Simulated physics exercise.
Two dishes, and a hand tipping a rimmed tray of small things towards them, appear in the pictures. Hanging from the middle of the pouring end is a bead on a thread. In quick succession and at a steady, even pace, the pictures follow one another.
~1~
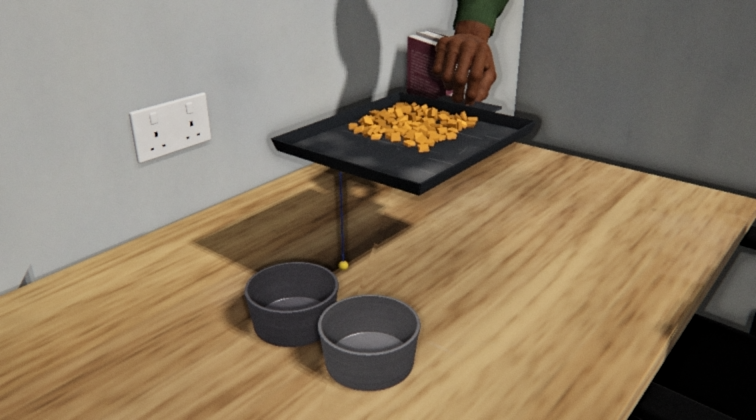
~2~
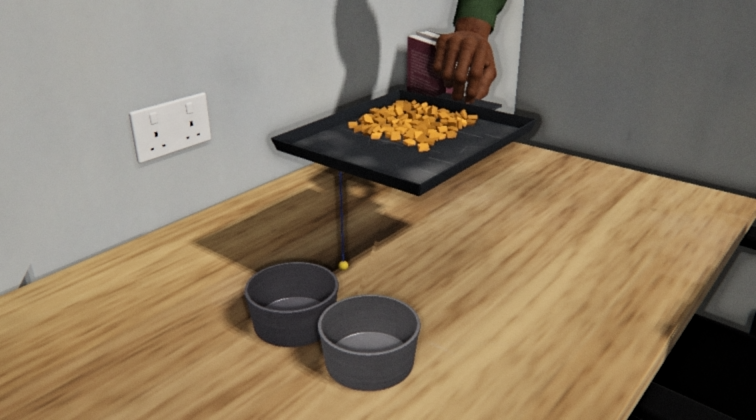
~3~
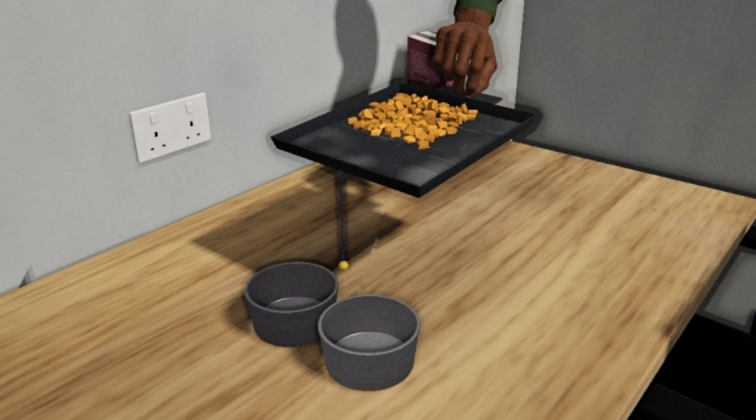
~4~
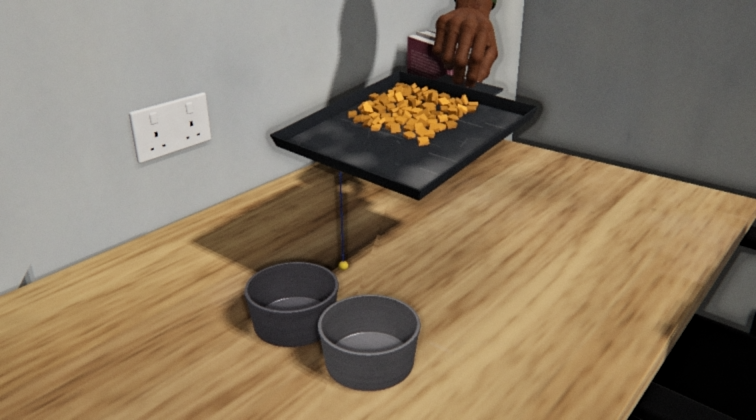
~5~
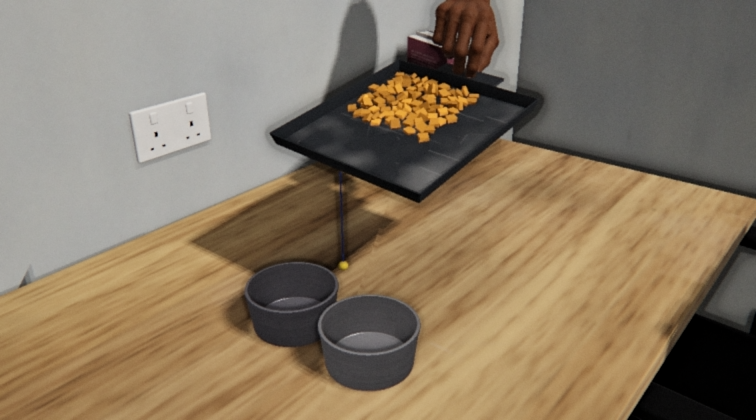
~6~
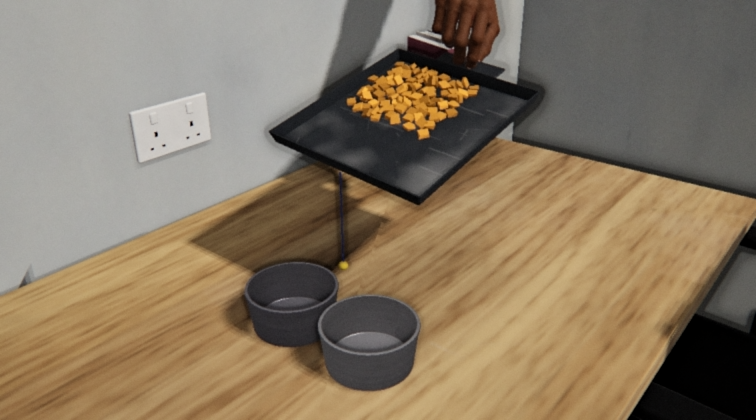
A hand steadily raises the far end of a dark tray of small orange pieces.
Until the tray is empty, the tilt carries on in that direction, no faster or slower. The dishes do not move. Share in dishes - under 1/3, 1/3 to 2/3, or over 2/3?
A third to two thirds lost.
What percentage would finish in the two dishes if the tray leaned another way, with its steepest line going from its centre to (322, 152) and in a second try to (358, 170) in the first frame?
About 10 and 90 percent.
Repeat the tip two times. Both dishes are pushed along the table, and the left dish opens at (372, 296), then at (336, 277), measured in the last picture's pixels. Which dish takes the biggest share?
The one on the left side; the one on the right side.
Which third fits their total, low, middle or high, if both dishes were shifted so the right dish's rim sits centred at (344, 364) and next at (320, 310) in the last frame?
Case one, under a third; case two, under a third.
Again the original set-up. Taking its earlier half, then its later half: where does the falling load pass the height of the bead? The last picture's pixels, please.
The first part passes (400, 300); everything after passes (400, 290).
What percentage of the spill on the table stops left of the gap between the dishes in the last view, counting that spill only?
0 per cent, roughly.
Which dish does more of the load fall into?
Answer: The rightmost one.
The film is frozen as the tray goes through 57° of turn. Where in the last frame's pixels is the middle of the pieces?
Centre estimate: (398, 195).
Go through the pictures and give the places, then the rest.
Corners of the pouring end (277, 138) and (419, 181), level; middle of the load (407, 123), small crackers; left dish (260, 321); right dish (337, 363); bead on its thread (343, 266), in the first picture.
Corners of the pouring end (276, 138) and (419, 182), level; middle of the load (407, 122), in the second picture.
Corners of the pouring end (276, 136) and (419, 184), tipped barely, lowest at the right corner; middle of the load (407, 117), in the third picture.
Corners of the pouring end (276, 134) and (419, 187), tipped a little, lowest at the right corner; middle of the load (407, 110), in the fourth picture.
Corners of the pouring end (275, 132) and (419, 190), tipped a little, lowest at the right corner; middle of the load (407, 102), in the fifth picture.
Corners of the pouring end (274, 130) and (419, 193), tipped a little, lowest at the right corner; middle of the load (406, 95); left dish (260, 321); right dish (337, 363), in the sixth picture.
Just after the last frame, tray tipped steeply; the larger part on the tray; just a few in the right dish; roughly a quarter in the air.
A moment on, tray tipped right over; roughly a quarter on the tray; roughly a third in the right dish; roughly a third outside both; about a tenth in the air.
Further on, tray tipped past a quarter turn; roughly half in the right dish; roughly half outside both.
When it is over, tray tipped past a quarter turn; roughly half in the right dish; not one in the left dish; roughly half outside both.
